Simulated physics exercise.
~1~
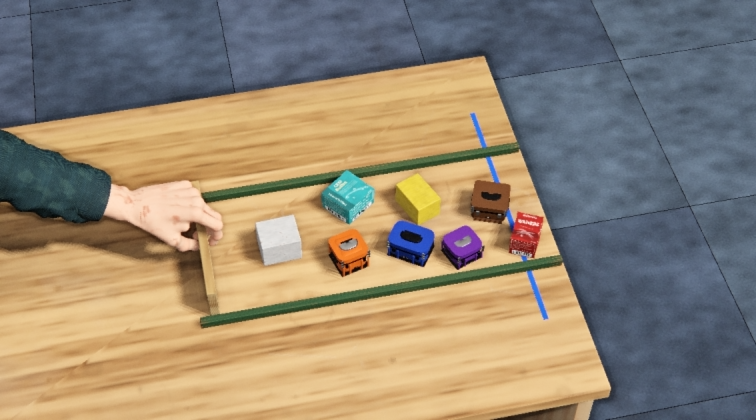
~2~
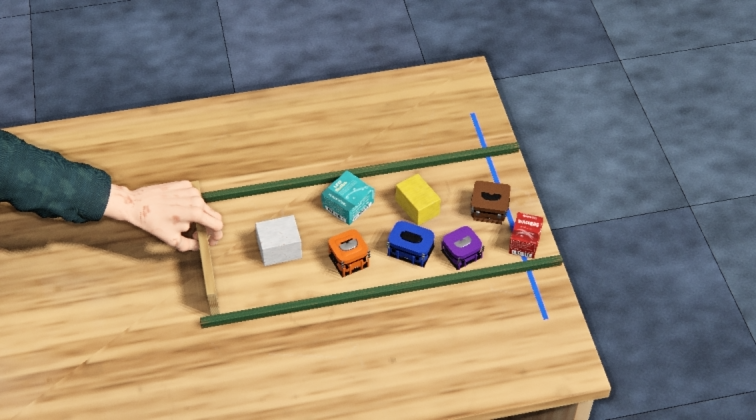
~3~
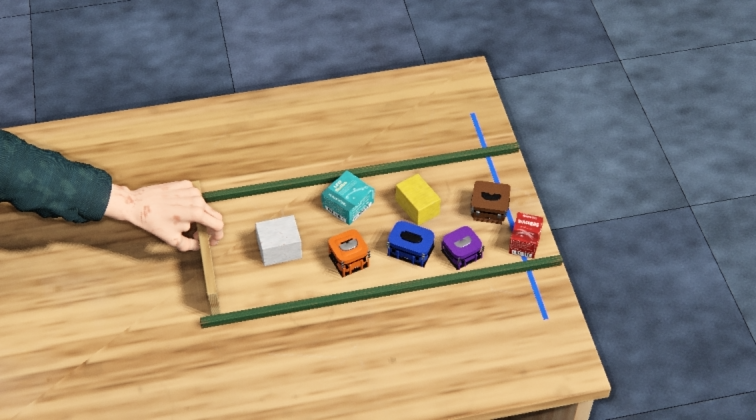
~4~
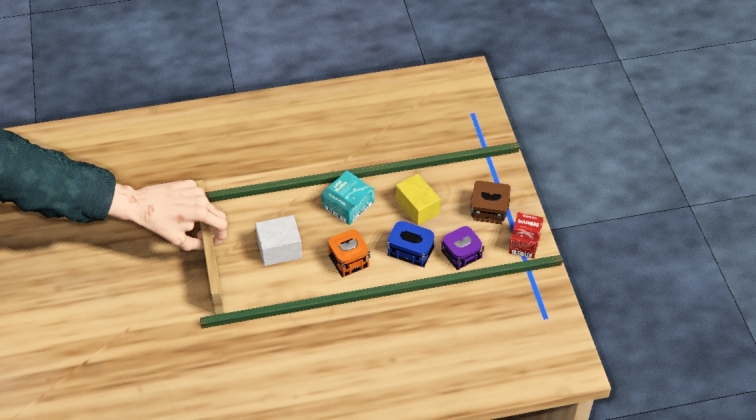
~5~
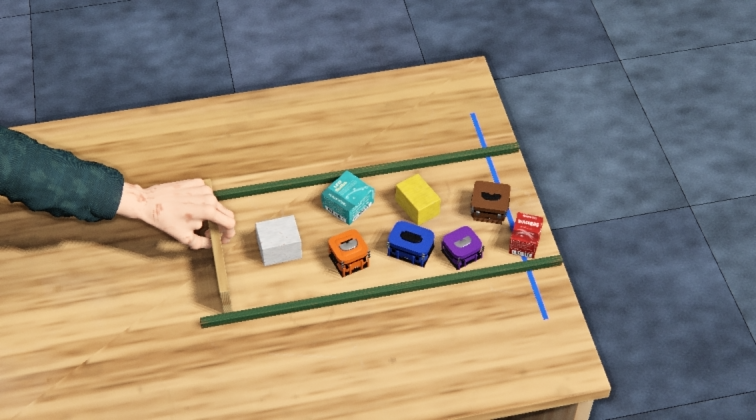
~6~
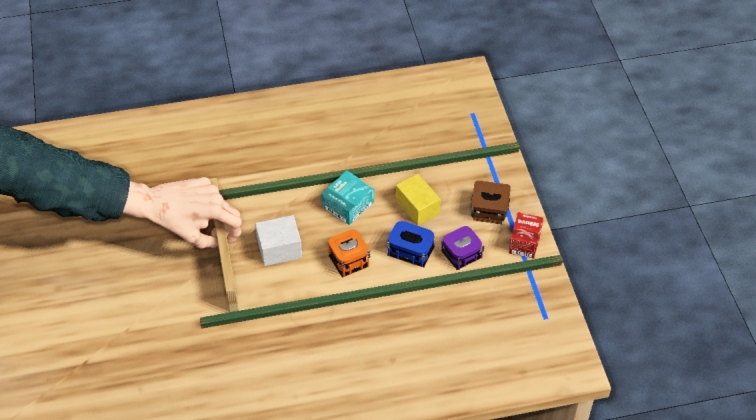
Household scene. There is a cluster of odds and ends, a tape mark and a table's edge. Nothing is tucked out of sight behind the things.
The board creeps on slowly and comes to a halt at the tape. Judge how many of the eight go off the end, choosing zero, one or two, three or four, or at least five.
Five and up tumble.
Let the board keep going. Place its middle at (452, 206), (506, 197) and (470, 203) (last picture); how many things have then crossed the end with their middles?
First 1, then 5, then 3.
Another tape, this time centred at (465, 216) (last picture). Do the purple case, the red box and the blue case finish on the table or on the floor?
Observed: Purple case slides off; red box slides off; blue case hangs on.
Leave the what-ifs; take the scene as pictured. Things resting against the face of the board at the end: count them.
3 of them.
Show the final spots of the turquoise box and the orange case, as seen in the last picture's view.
Final spots - turquoise box (511, 162), orange case (537, 239).
Soon after, none off yet; red box at rest near (526, 236); brown case at rest near (490, 202); purple case at rest near (470, 248).
By the end, the number that fall off is five or more; fallen, blue case, yellow block, purple case, brown case and red box.
